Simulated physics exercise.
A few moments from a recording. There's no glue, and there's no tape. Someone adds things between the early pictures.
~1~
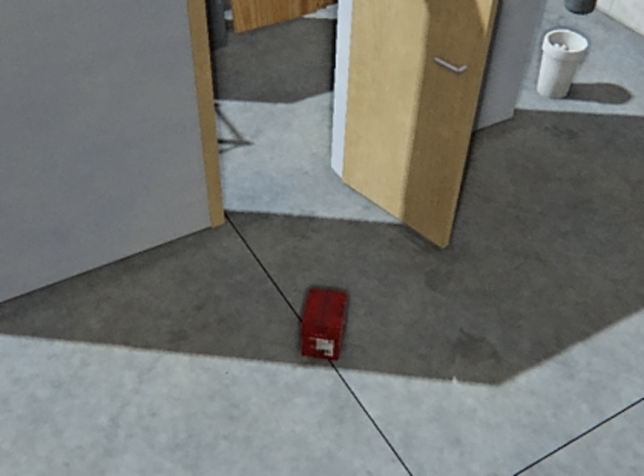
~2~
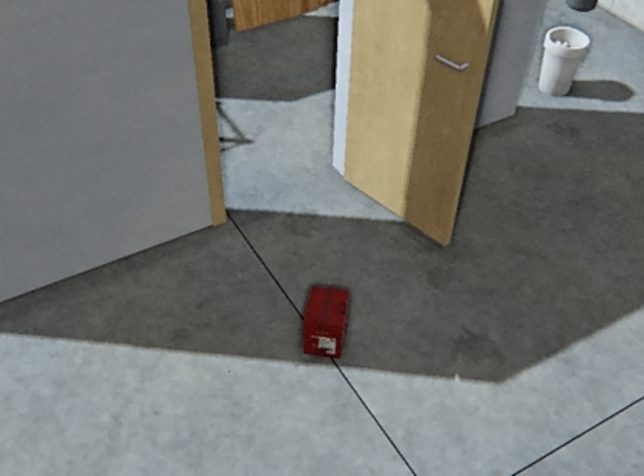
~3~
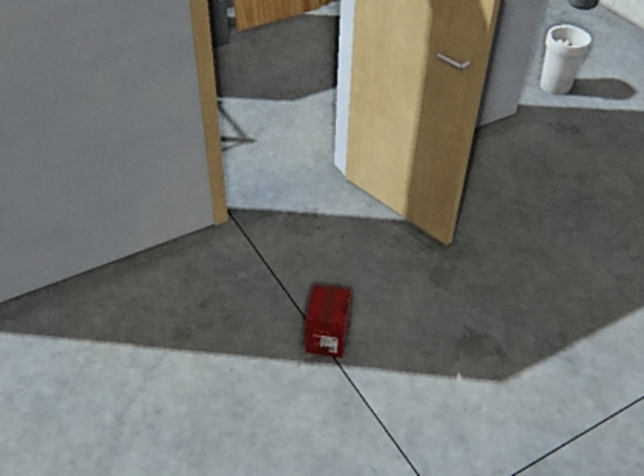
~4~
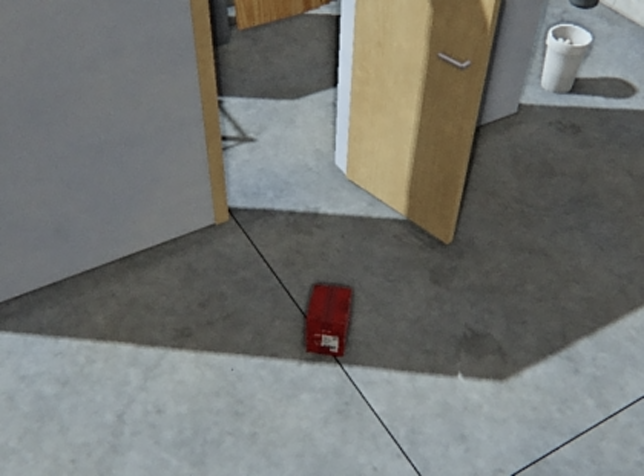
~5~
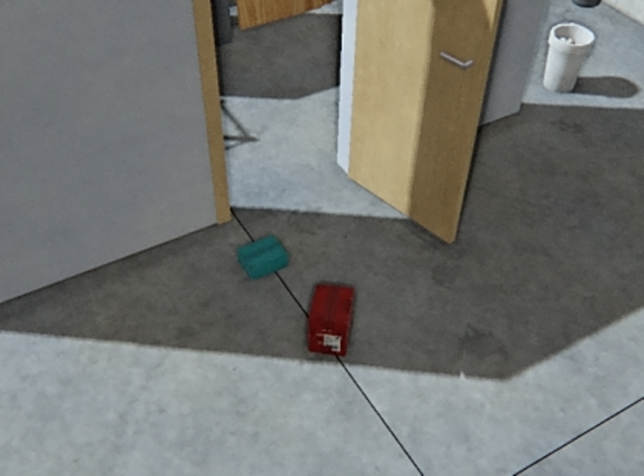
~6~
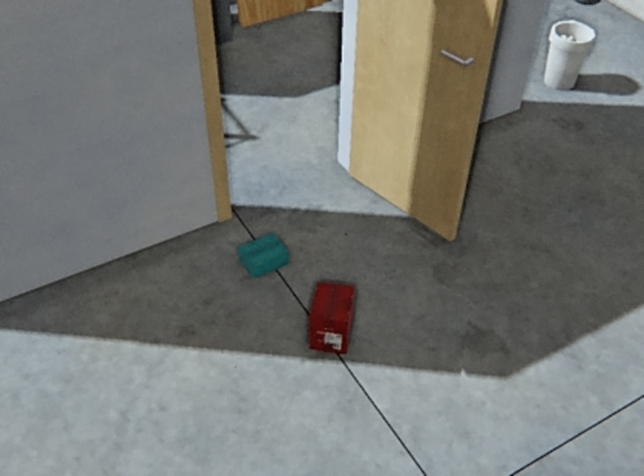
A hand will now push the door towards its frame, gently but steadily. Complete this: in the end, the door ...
In the end, the door swings shut.
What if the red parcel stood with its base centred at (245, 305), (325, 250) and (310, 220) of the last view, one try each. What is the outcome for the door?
In order, the door swings completely to, is hindered, swings completely to.
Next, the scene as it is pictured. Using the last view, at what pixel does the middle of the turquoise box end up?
Around (249, 258).
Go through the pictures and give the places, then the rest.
The first frame shows door wide open and still; red parcel (324, 324).
The second frame shows door wide open and still; red parcel (326, 322).
The third frame shows door wide open and still; red parcel (328, 321).
The fourth frame shows door wide open and still; red parcel (329, 321).
The fifth frame shows door wide open and still; red parcel (331, 320).
The sixth frame shows door wide open and still; turquoise box (264, 256); red parcel (332, 318).
Then, 0.80 s past the last view, door 65° open.
Then, 1.30 s past the last view, door 23° open; turquoise box displaced a little near (252, 258).
Finally, door 0° open; both still in place. Final places as the last picture's camera would see them, turquoise box near (249, 258).
